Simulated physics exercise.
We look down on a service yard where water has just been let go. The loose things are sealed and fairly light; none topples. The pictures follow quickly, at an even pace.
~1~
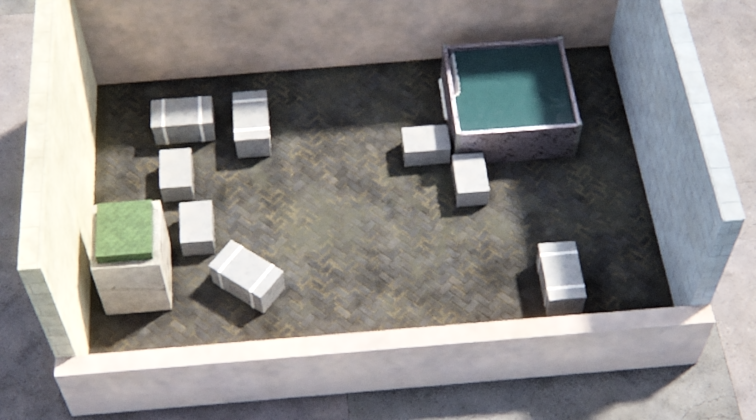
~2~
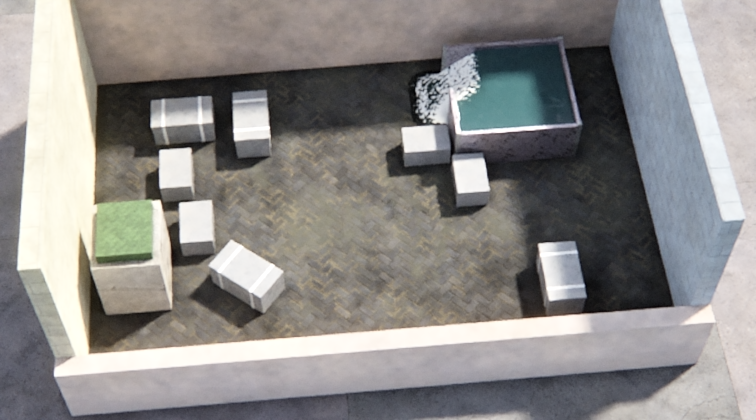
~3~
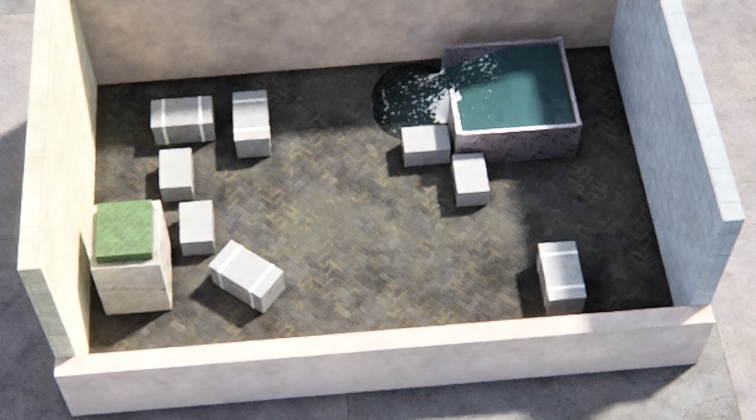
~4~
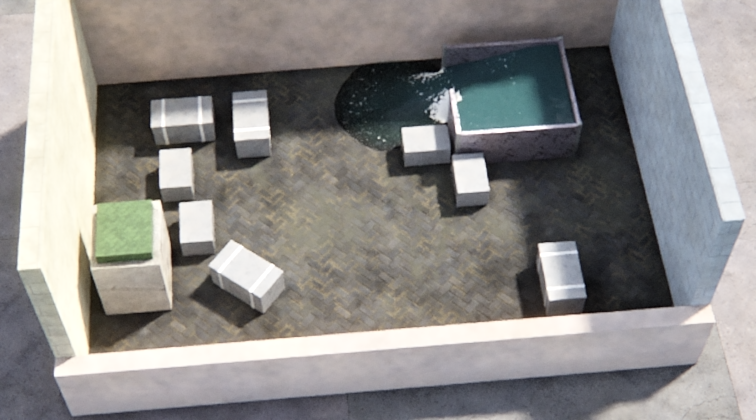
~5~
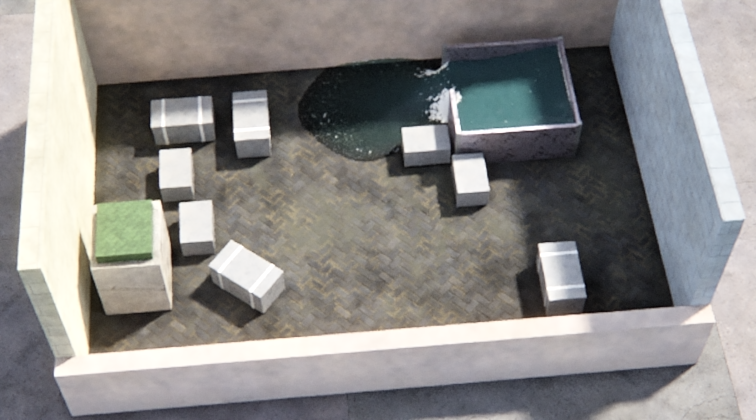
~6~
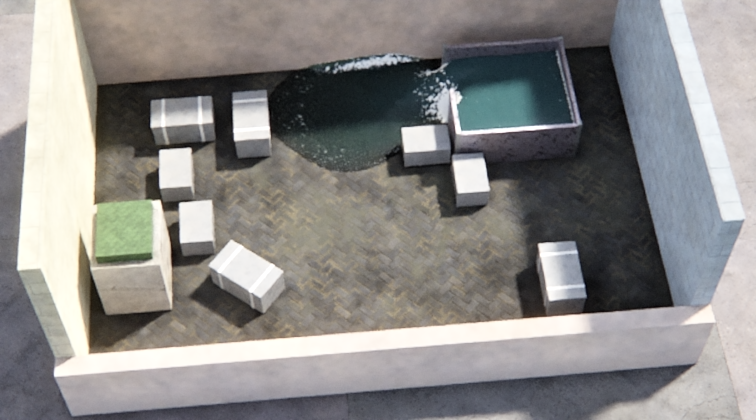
We see a walled yard with pale boxes scattered on a dark paved floor as water pours from the left side of a raised tank, then spreads leftward in a widening dark pool while the boxes stay still.
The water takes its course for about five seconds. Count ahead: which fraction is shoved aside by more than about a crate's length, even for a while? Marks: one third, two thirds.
It is from one to two thirds.
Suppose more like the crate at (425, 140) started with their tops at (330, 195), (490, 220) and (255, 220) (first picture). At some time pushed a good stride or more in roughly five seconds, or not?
In that order: Never so far, never so far, not that far.
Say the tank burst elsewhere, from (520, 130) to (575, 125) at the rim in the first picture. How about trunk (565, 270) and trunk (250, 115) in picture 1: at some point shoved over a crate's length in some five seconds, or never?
As listed: That far or more, not that far.
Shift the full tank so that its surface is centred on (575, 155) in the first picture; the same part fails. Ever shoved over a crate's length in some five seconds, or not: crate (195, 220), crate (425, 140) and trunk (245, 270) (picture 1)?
One after the other: Less than that, moved that far, never so far.
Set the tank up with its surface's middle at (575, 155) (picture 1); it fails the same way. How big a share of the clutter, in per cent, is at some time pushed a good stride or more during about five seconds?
Close to 50 %.
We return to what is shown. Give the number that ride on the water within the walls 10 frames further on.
1 of them.
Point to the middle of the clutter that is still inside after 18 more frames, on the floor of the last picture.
Around (290, 217).
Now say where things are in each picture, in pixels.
The first picture shows a trunk at (563, 270) rests on the ground; a crate at (196, 221) rests on the ground; 0 of 8 have shifted.
The second picture shows a trunk at (563, 270), on the bottom; a crate at (196, 221), on the bottom; 0 of 8 have shifted.
The third picture shows a trunk at (563, 270), on the bottom; a crate at (196, 221), on the bottom; 0 of 8 have shifted.
The fourth picture shows a trunk at (563, 270), on the bottom; a crate at (196, 221) rests on the ground; 0 of 8 have shifted.
The fifth picture shows a trunk at (563, 270), on the bottom; a crate at (196, 221) rests on the ground; 0 of 8 have shifted.
The sixth picture shows a trunk at (563, 270), on the bottom; a crate at (196, 221), on the bottom; 0 of 8 have shifted.
A moment on, 0 of 8 are well off their spots; 0 afloat.
Next, 1 of 8 are well off their spots; 1 afloat.
Later, 3 of 8 are well off their spots; 3 afloat.
In the end, 3 of 8 are well off their spots, and 3 have been at some point; 3 afloat.
